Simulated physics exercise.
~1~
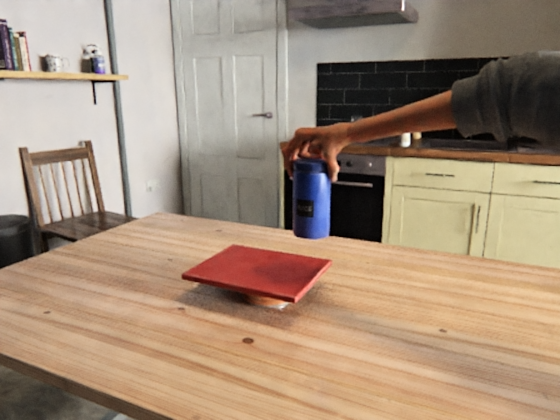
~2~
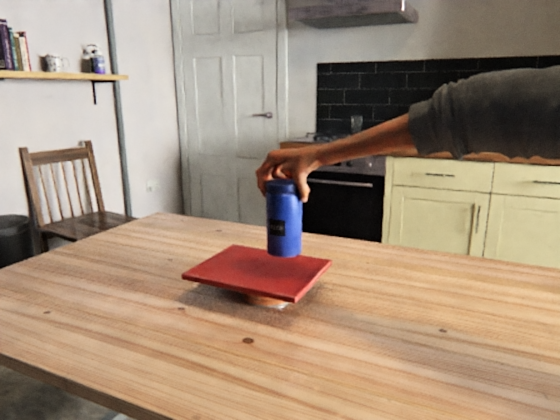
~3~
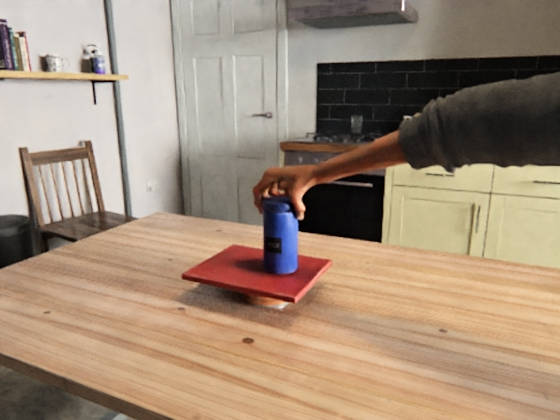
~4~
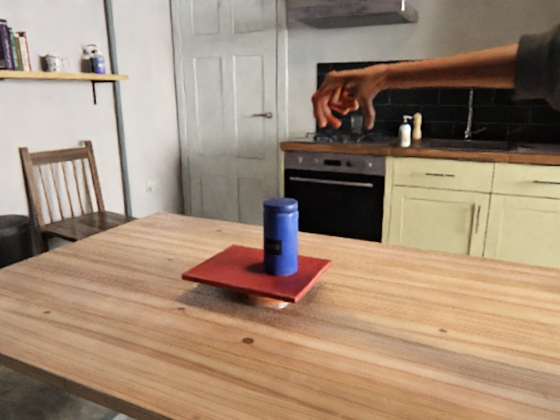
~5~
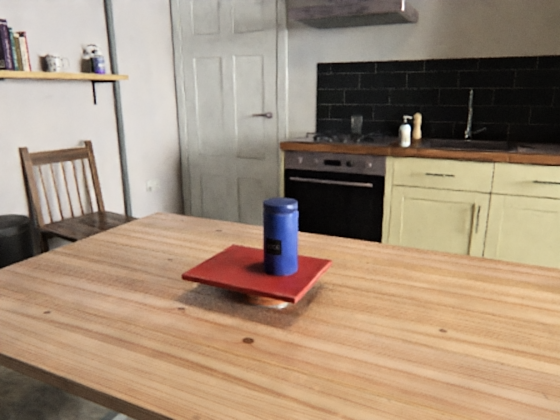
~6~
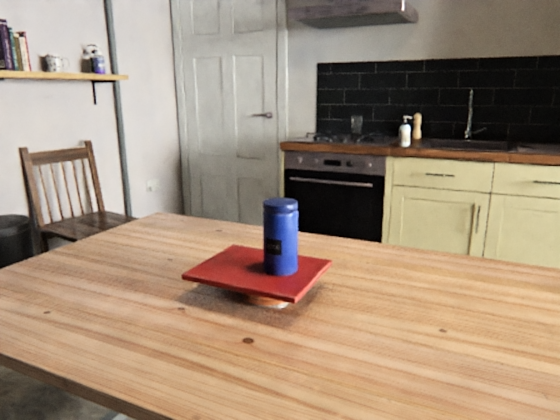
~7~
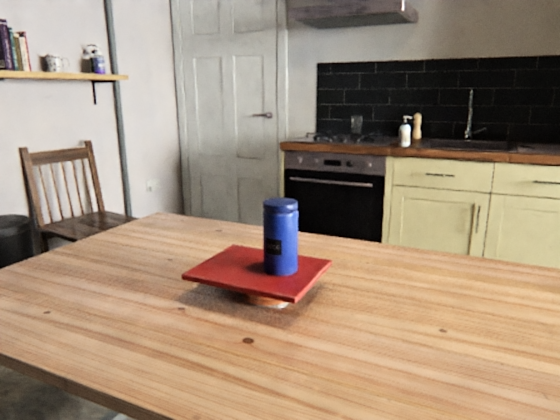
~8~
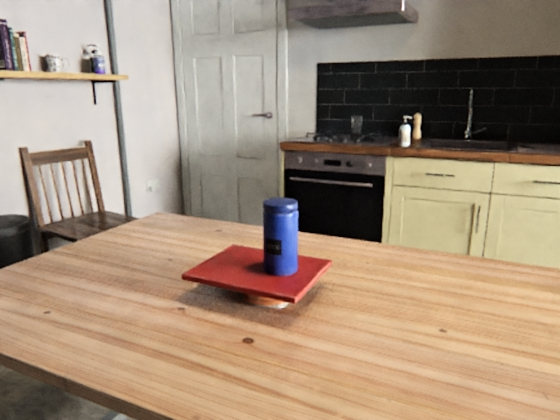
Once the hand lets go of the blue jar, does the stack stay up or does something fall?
The stack stays up. The blue jar remains upright on the red lid, and nothing falls.
